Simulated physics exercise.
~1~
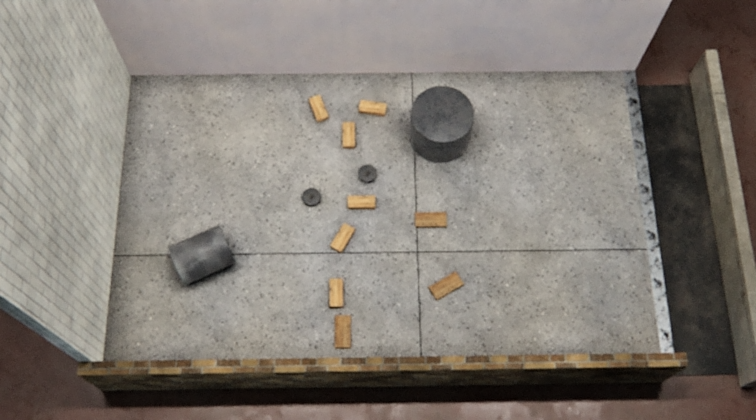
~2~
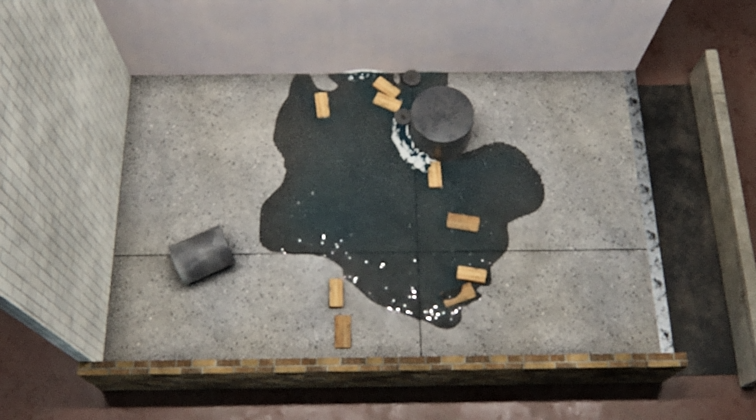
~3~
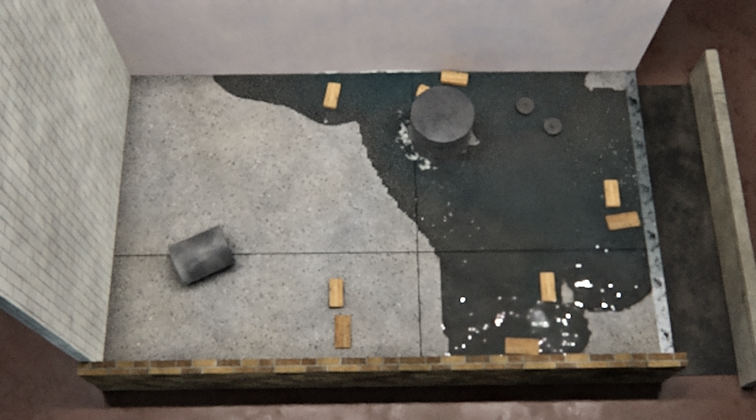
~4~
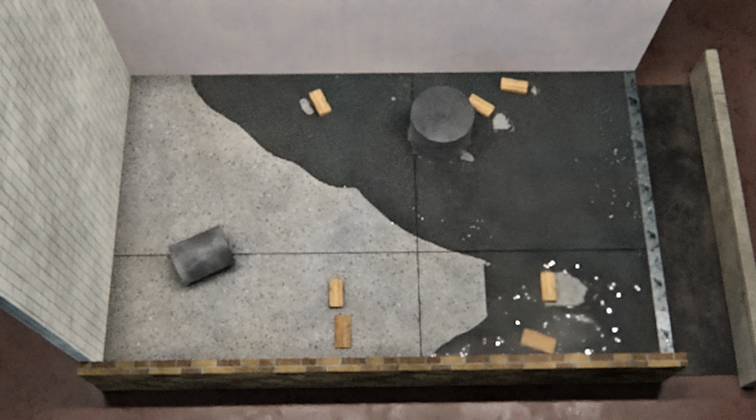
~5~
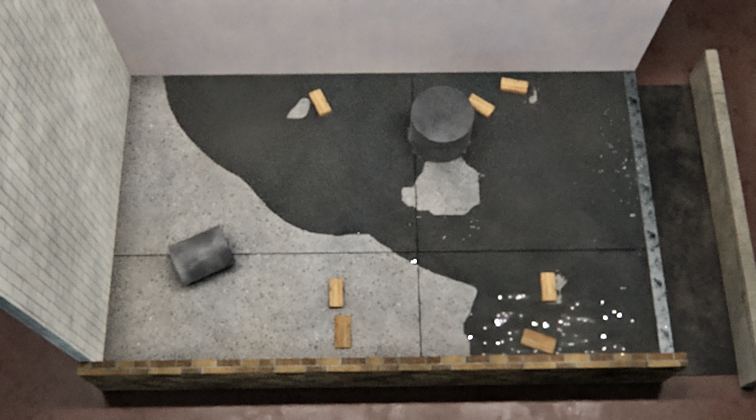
A large dark grey cylinder stands near the back wall of a walled concrete floor, seen from above, with a grey drum lying at the left. Small tan boards and two dark round lids lie scattered around the middle. Dark water spreads across the centre, edged with white foam, and shifts several boards. It then spreads over the right side, carrying boards and both lids that way. Later the lids are gone, and fewer boards remain. Finally the water lies thin with pale dry patches, while the drum and two front boards remain in place.
